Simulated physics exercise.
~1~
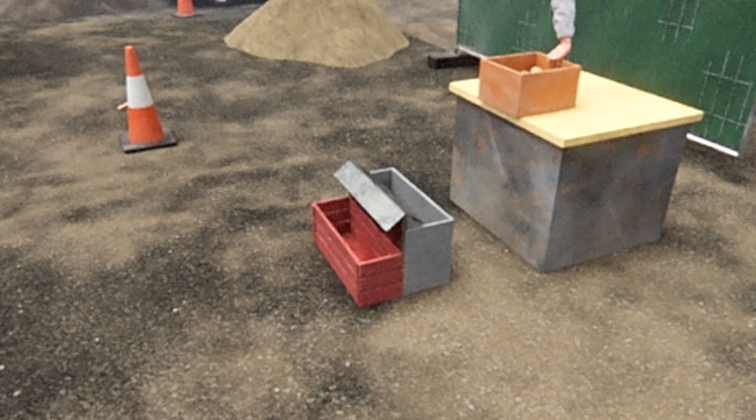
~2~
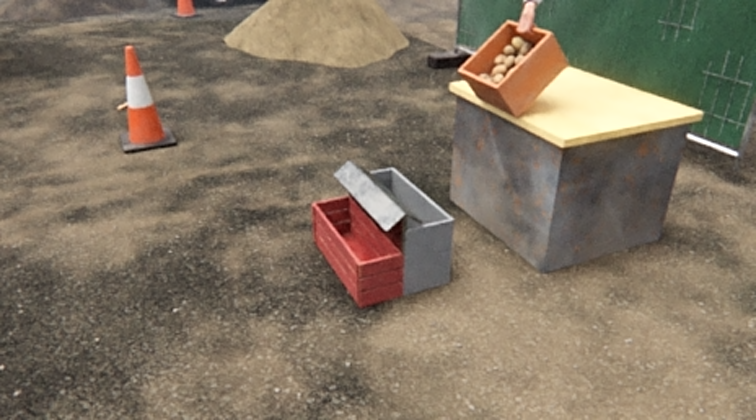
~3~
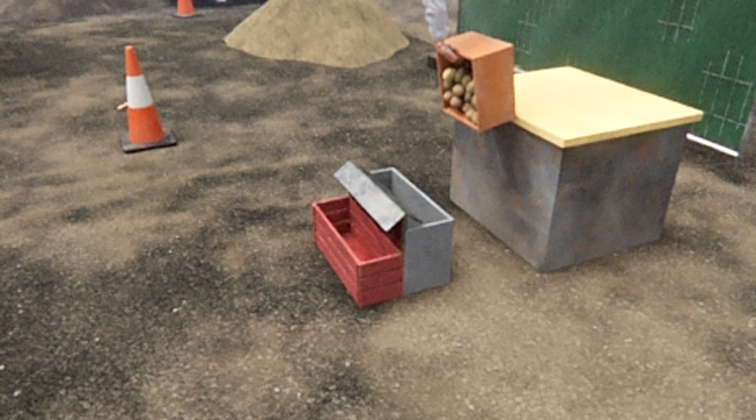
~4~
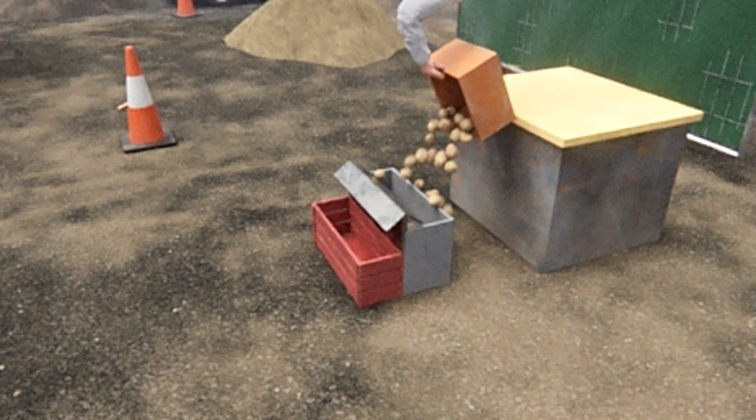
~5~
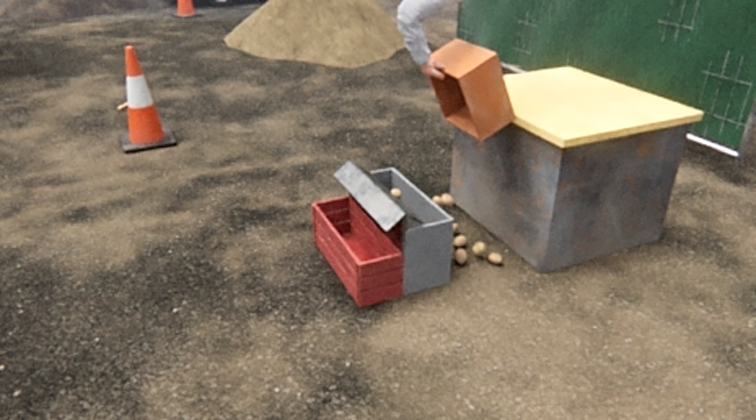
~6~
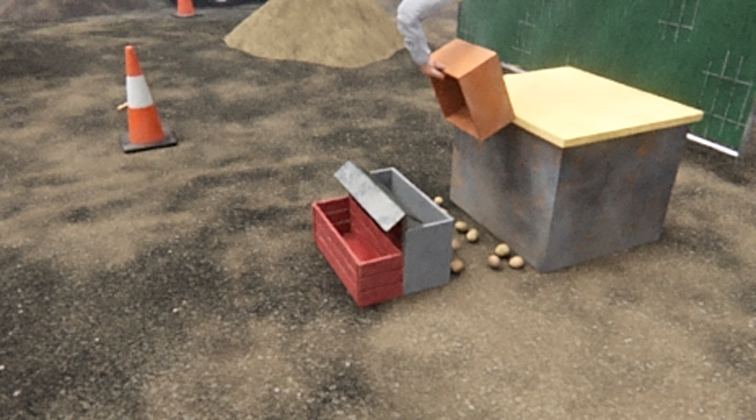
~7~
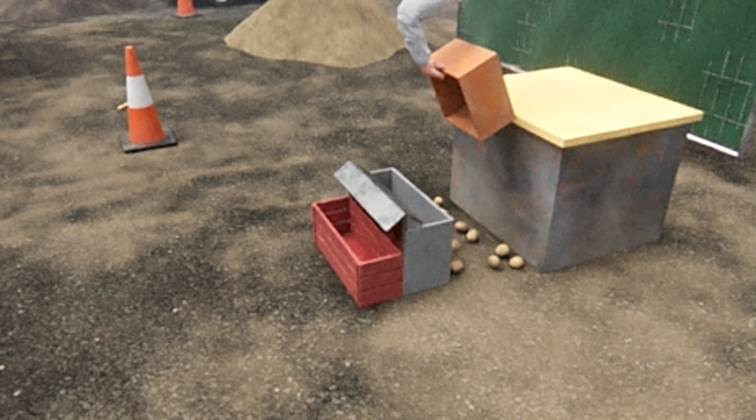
A hand tipped an orange crate of potatoes over the left edge of a bench, spilling them toward a grey tote beside a red tub; some fell in, while others landed on the ground between the tote and bench and settled there.
